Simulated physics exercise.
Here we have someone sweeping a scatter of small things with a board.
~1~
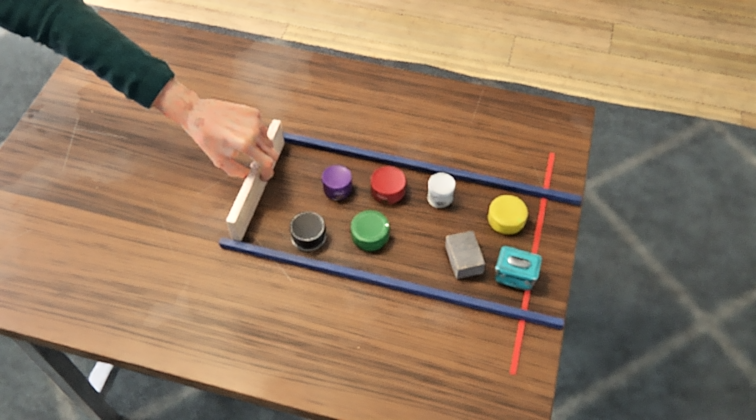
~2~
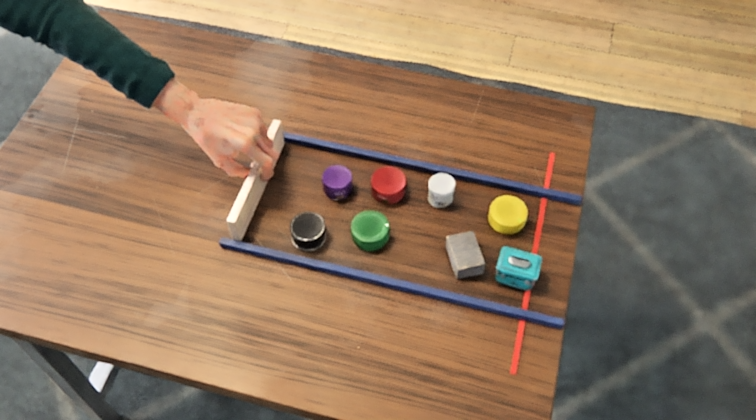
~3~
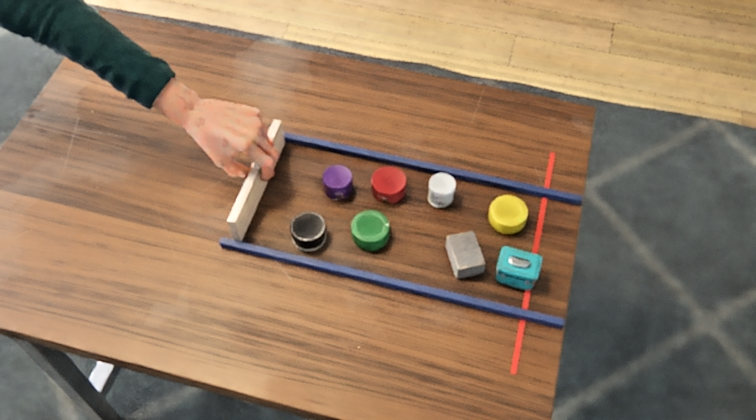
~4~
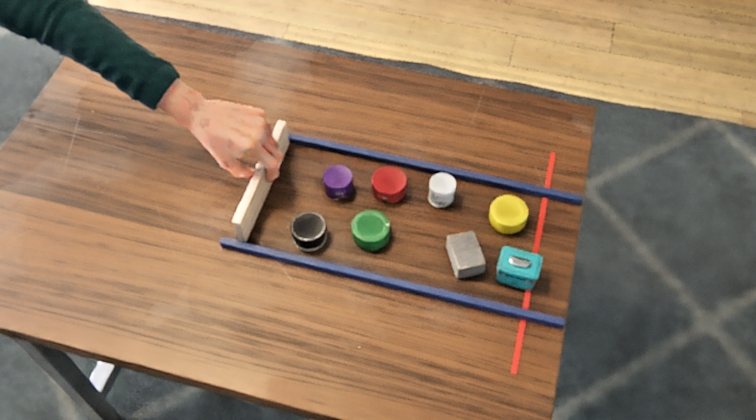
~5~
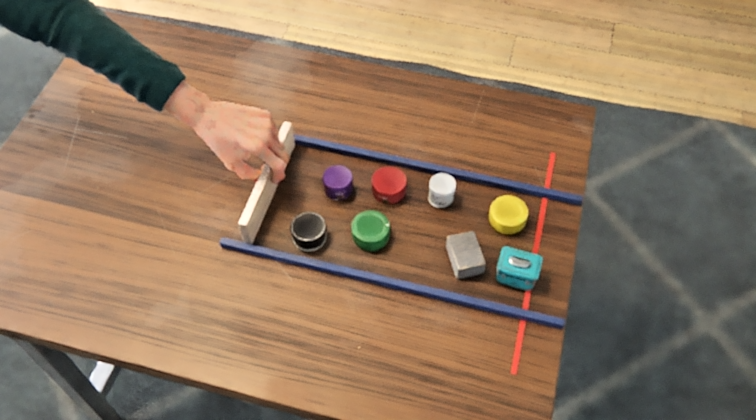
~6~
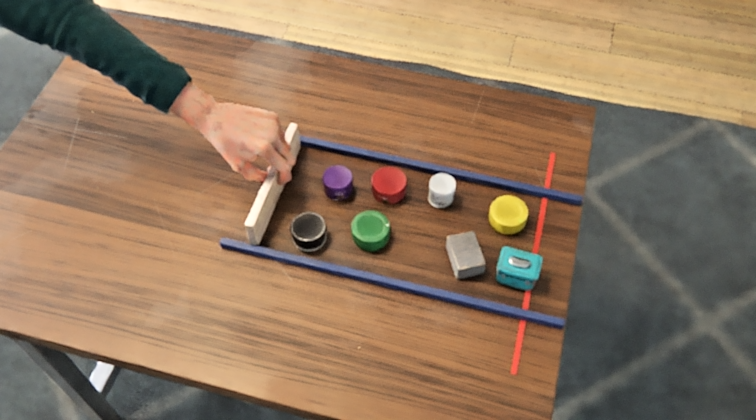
The clip shows a hand holding a pale board upright on a wooden table between two blue strips, then sliding it slightly right toward a black tin and other small, colourful objects, which stay still near a red line of tape.
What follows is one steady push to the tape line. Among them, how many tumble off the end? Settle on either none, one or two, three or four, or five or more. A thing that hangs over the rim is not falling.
In the end three or four are gone from the table.
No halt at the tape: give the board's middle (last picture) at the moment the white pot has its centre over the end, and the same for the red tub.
Its middle is about (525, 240) and about (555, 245).
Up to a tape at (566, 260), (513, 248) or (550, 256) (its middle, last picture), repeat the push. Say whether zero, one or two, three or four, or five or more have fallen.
So, taking them in turn, I'd give five or more; one or two; three or four.
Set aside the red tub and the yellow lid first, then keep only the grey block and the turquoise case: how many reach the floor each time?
Fallen: 2 in the first try, 2 in the other.
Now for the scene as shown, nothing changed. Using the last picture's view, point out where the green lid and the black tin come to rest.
Green lid at about (559, 267), black tin at about (547, 297).
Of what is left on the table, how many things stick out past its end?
Result: 1.
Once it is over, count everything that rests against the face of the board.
So the total is 3.
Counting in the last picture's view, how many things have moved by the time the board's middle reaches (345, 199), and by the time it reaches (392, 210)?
4 by the first point, 5 by the second.
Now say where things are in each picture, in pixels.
In the first frame, turquoise case (517, 269); yellow lid (508, 215); grey block (465, 255); board (257, 179); tape (535, 253).
In the second frame, yellow lid (508, 215); red tub (388, 185).
In the third frame, grey block (465, 255); board (258, 179).
In the fourth frame, turquoise case (518, 269); purple tub (338, 183).
In the fifth frame, yellow lid (508, 215); black tin (309, 231).
In the sixth frame, turquoise case (518, 269); yellow lid (508, 215); grey block (465, 255); board (275, 183); tape (535, 253).
Soon after, none off yet; turquoise case at rest near (518, 269); yellow lid at rest near (508, 215); grey block at rest near (465, 255).
Then, none off yet; turquoise case at rest near (518, 269); yellow lid at rest near (508, 215); grey block moved a little near (478, 262).
Further on, none off yet; turquoise case moved about its own width near (571, 287); yellow lid moved about its own width near (555, 242); grey block moved well along near (535, 281).
By the end, the number that fall off is three or four; fallen, white pot, grey block, yellow lid and turquoise case.
